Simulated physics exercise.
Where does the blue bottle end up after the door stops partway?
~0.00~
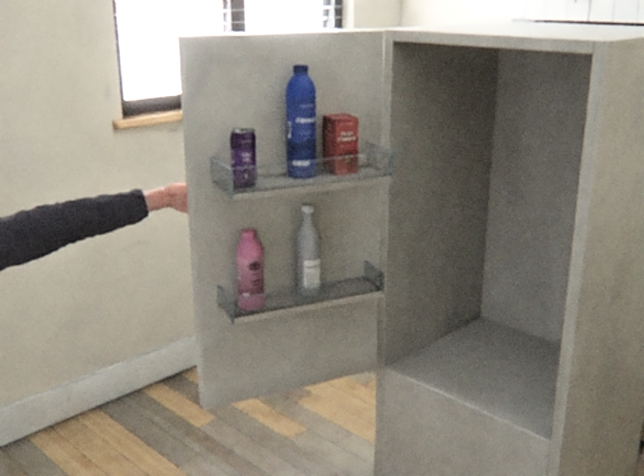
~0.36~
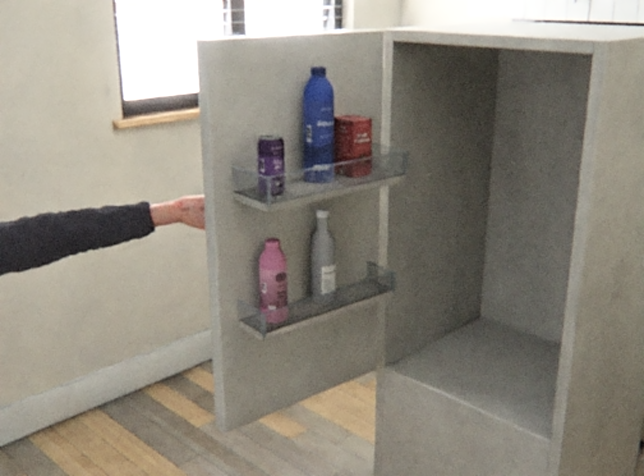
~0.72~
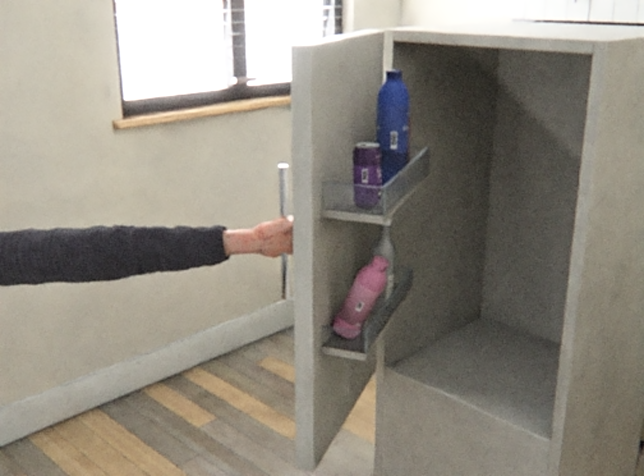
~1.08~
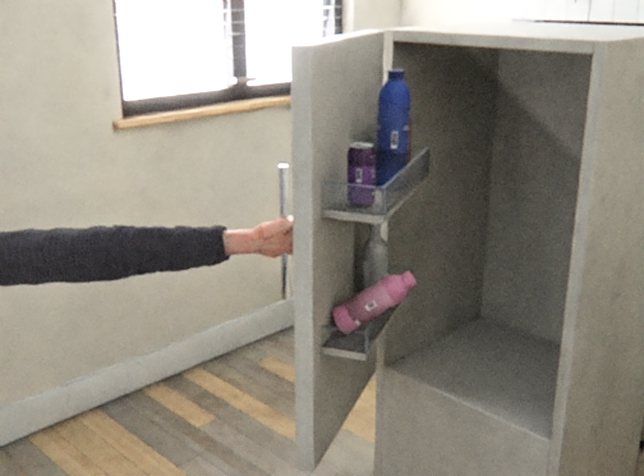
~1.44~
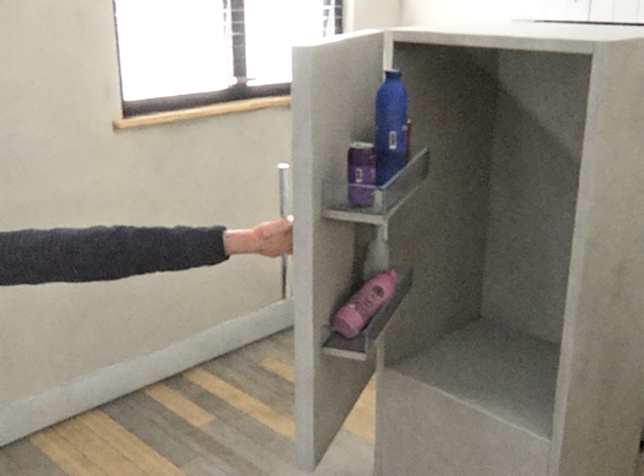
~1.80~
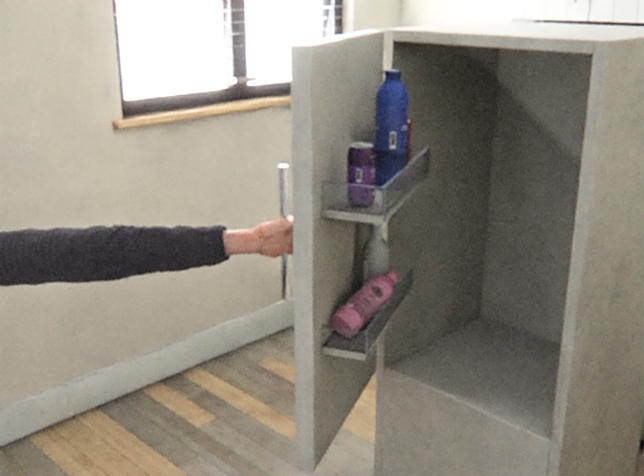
The blue bottle ends up still in the upper door rack, standing upright beside the purple can.
